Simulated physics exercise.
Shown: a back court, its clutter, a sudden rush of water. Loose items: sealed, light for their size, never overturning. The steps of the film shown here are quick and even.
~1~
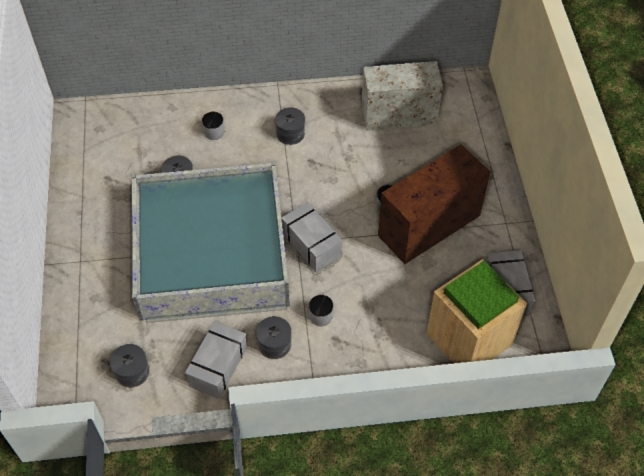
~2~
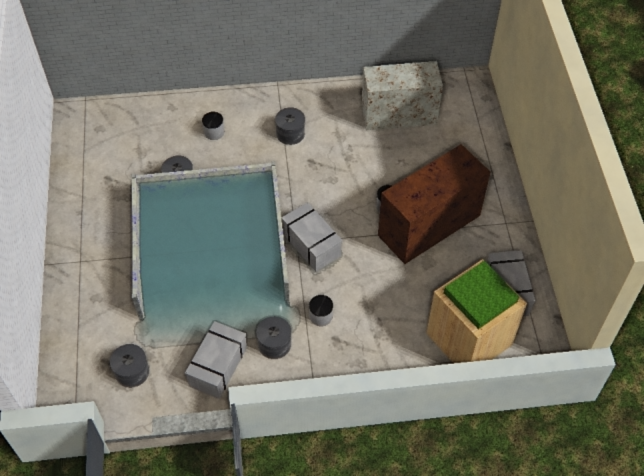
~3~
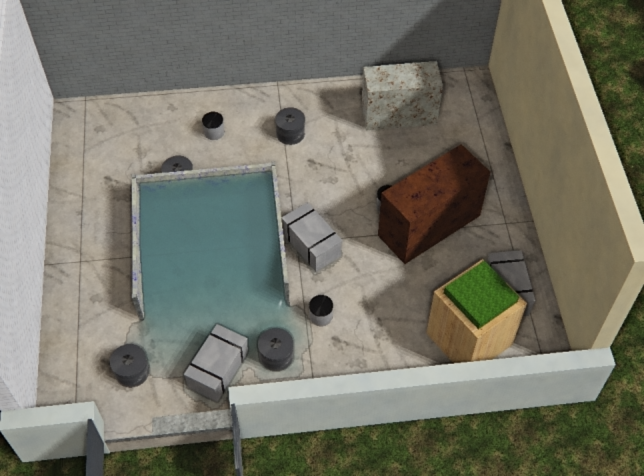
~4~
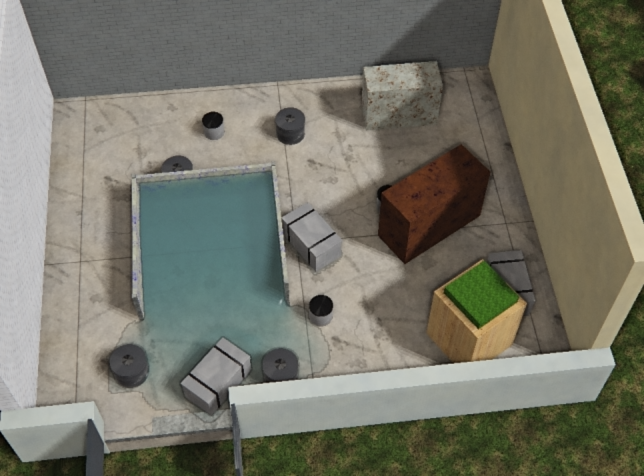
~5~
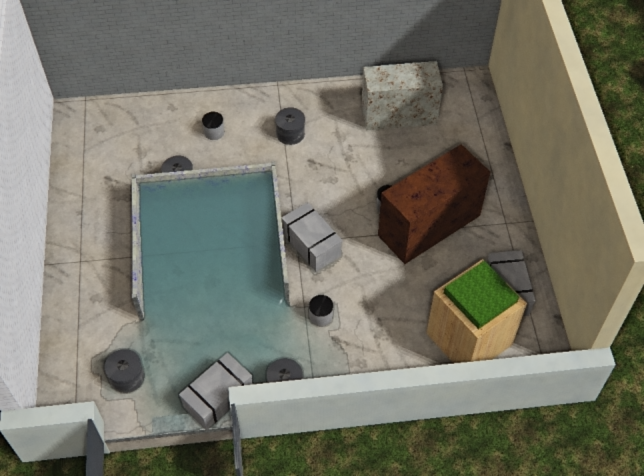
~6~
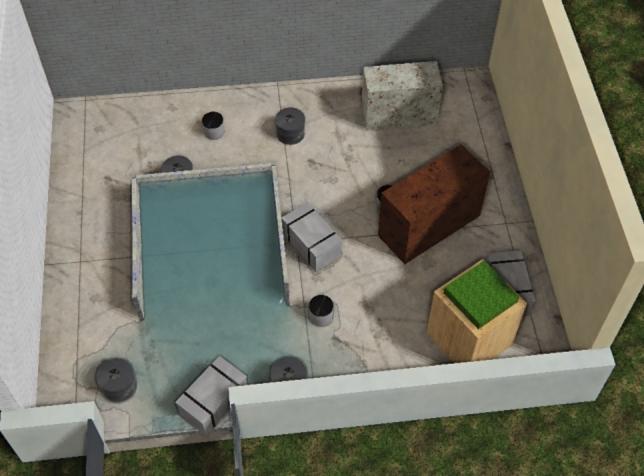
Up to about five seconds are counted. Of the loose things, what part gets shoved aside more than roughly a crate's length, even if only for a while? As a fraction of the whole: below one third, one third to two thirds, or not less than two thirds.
The things swept well aside make up a smaller part than a third.
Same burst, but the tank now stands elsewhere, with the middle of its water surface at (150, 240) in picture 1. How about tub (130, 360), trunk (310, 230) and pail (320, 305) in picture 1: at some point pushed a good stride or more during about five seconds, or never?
The first: Travelled far enough; the second: Did not travel far; the third: Did not travel far.
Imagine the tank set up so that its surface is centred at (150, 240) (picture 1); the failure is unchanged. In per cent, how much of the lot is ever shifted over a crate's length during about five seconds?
Estimate: Approx. 20 %.
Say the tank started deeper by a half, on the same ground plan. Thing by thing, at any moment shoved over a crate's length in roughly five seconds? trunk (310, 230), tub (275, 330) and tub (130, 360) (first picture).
In that order: Short of that, pushed that far, moved that far.
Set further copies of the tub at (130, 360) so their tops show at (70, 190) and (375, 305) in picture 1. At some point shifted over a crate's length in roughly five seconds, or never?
In sequence: Doesn't go far, travels that far.
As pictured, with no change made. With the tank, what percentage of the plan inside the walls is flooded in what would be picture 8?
Roughly 25 %.
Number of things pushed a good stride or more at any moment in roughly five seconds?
3.
A moment on, 3 of 10 are well off their spots; 2 afloat.
Next, 3 of 10 are well off their spots; 2 afloat.
Later, 3 of 10 are well off their spots; 1 afloat.
In the end, 3 of 10 are well off their spots, and 3 have been at some point; 1 afloat.
